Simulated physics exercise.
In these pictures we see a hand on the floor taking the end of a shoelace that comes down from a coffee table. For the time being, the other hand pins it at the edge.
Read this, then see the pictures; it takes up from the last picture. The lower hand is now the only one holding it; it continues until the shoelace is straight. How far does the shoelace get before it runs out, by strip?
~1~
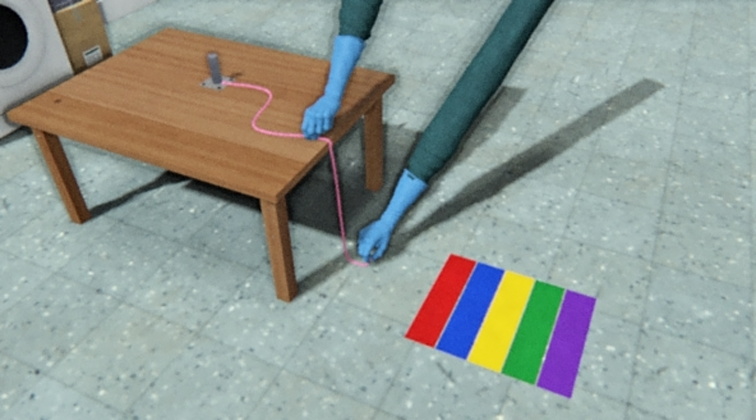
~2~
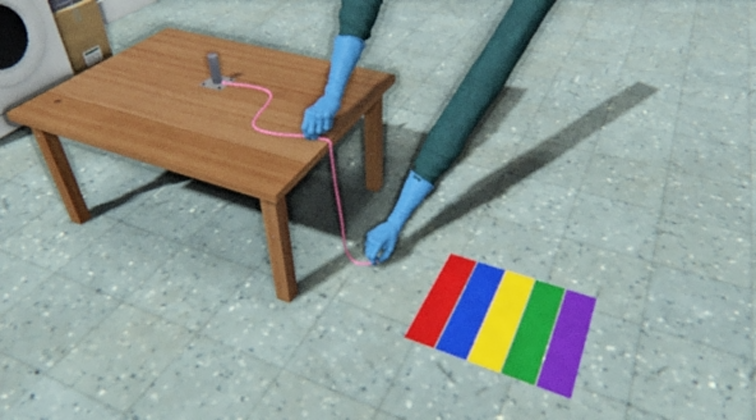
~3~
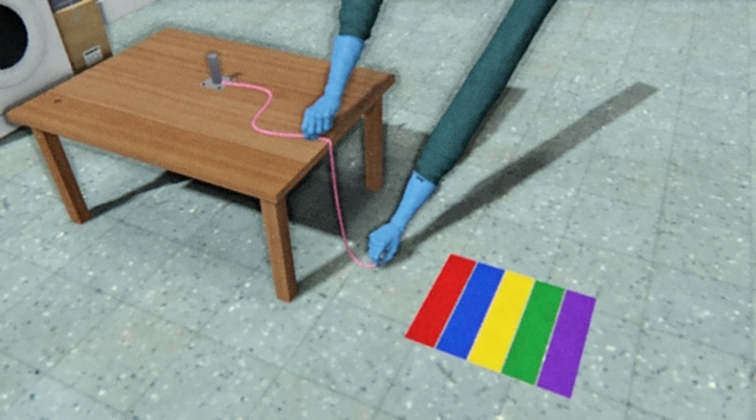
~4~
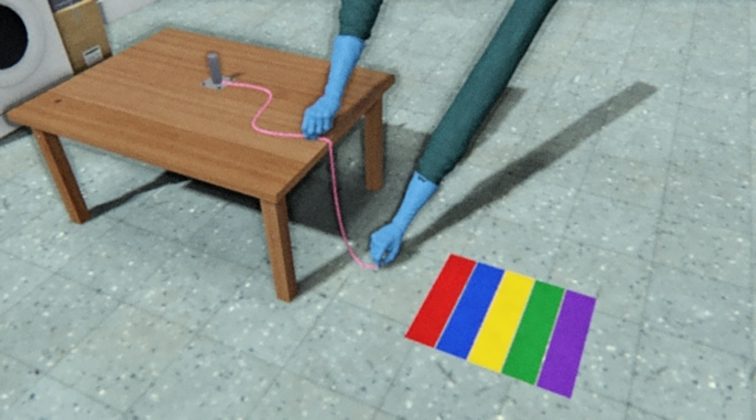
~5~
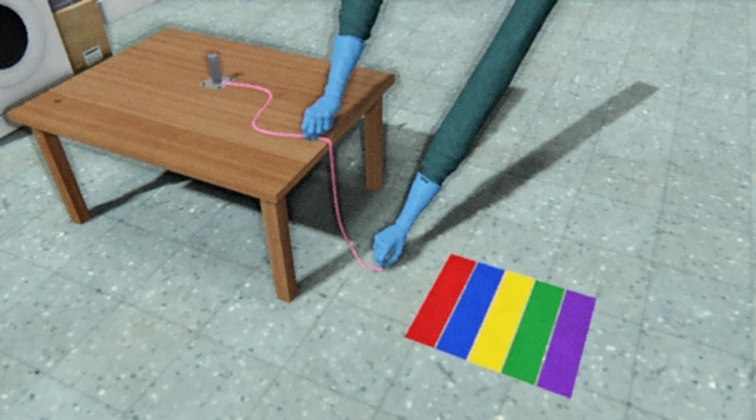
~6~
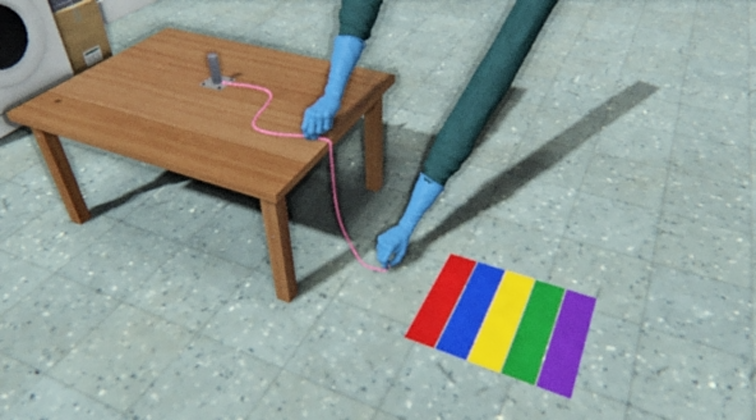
As far as the yellow strip.
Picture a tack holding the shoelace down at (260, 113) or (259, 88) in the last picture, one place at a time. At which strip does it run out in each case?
Blue; yellow.
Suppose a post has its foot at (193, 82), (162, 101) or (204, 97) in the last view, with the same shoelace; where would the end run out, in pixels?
You'd find it around (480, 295), then (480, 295), and finally (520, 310).
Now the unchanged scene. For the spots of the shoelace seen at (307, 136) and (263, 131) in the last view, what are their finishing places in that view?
One ends up around (354, 151), the other around (321, 125).
Soon after, end near (456, 288); over red.
Then, end near (489, 299); over blue.
At full stretch, end near (509, 305); over yellow. It halts on the yellow strip.
